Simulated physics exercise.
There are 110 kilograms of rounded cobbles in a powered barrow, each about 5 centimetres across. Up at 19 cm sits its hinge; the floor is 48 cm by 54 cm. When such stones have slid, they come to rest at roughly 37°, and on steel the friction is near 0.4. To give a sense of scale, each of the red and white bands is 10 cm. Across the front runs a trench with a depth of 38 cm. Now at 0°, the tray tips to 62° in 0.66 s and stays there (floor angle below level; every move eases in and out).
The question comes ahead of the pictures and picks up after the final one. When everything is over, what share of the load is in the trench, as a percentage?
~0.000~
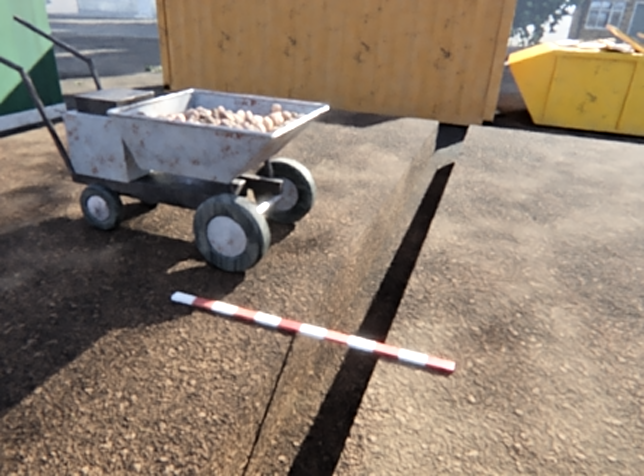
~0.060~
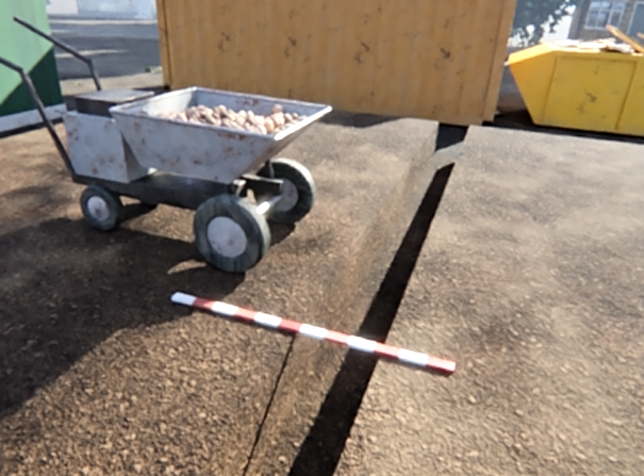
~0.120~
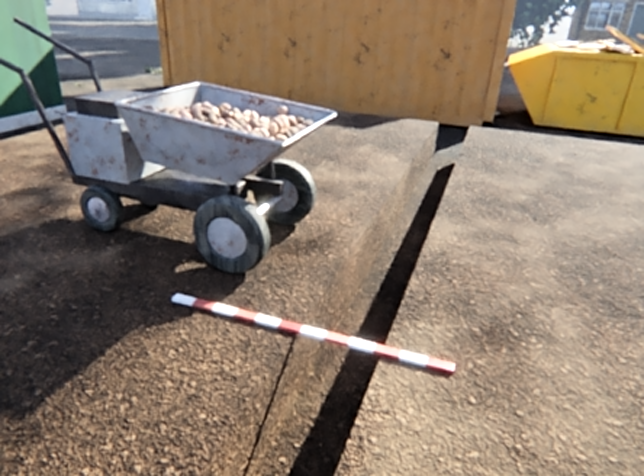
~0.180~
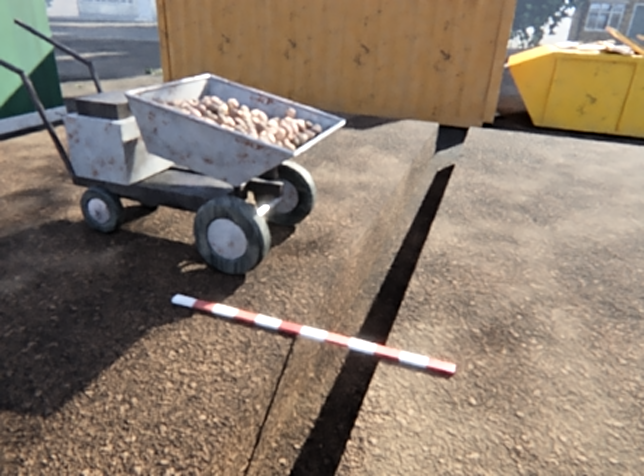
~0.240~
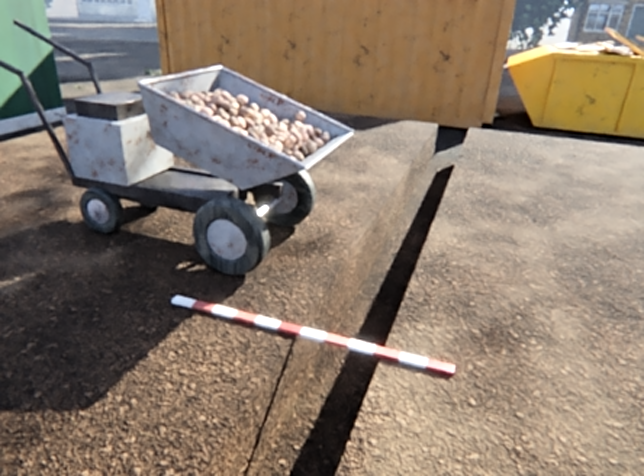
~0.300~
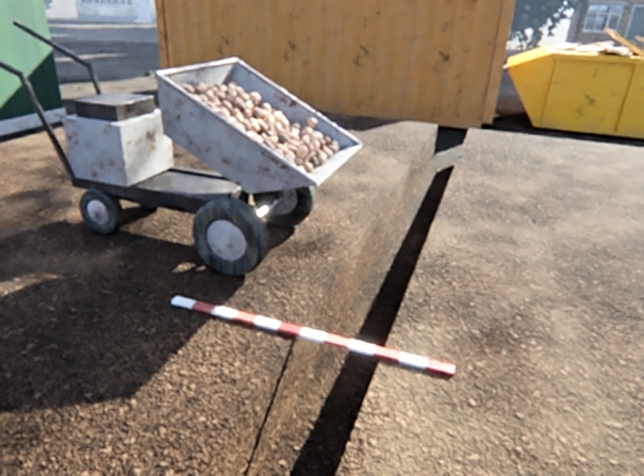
Close to 72 in a hundred.
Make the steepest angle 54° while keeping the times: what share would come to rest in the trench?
I'd expect around 65 in a hundred.
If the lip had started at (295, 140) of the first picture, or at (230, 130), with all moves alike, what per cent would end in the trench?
Around 50% for the first place and 100% for the second.
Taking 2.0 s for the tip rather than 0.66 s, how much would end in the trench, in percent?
Then about 90 per cent.
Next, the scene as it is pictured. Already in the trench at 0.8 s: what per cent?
15 per cent, give or take.
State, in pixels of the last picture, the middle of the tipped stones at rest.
Look at roughly (391, 320).
After 0.5 s the floor is at 53°; 100 % in the tray; the foremost stones are at (345, 204).
After 0.8 s the floor is at 62°; 83 % in the tray, 17 % in the trench; the foremost stones are at (397, 297).
After 1.1 s the floor is at 62°; 31 % in the tray, 42 % in the trench, 27 % past the trench; the foremost stones are at (526, 319).
After 3.1 s the floor is at 62°; 0 % in the tray, 72 % in the trench, 28 % past the trench; the foremost stones are past the picture's edge.
